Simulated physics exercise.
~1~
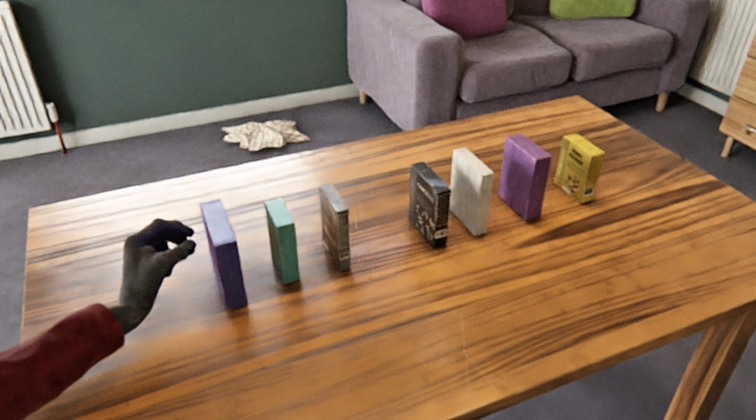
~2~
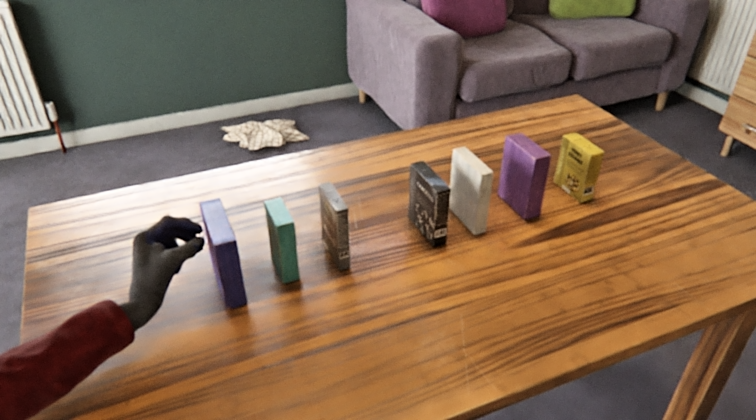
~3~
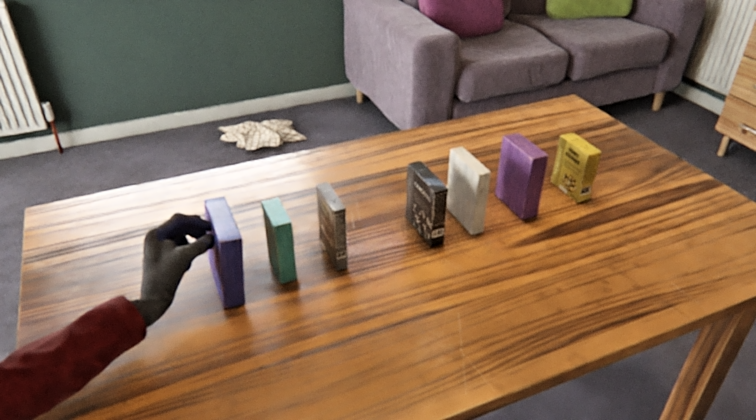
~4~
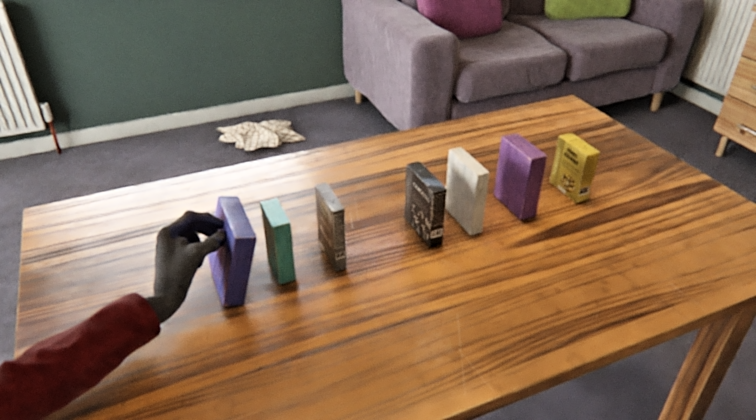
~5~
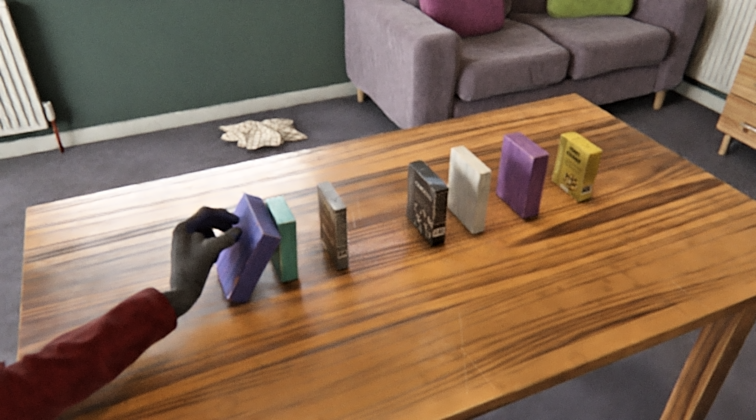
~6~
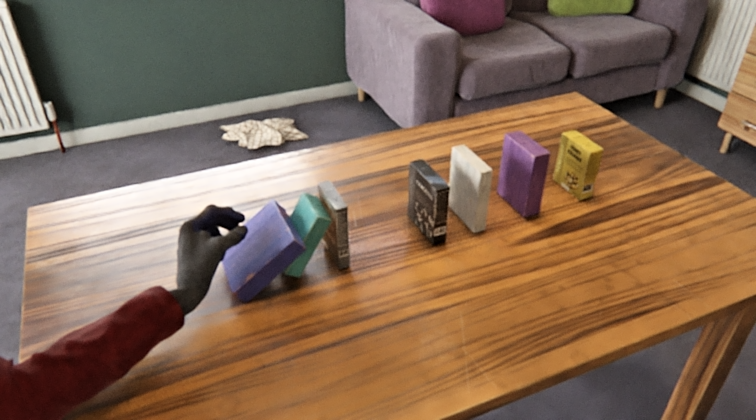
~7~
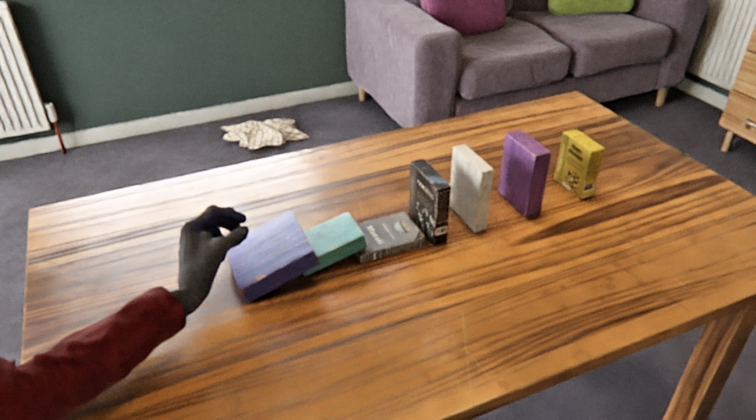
A dark hand in a red sleeve tipped the blue block at the left of a row on a wooden table, and it toppled rightward into the turquoise block, which knocked over the grey packet, while the black, white, purple and yellow ones stayed standing.
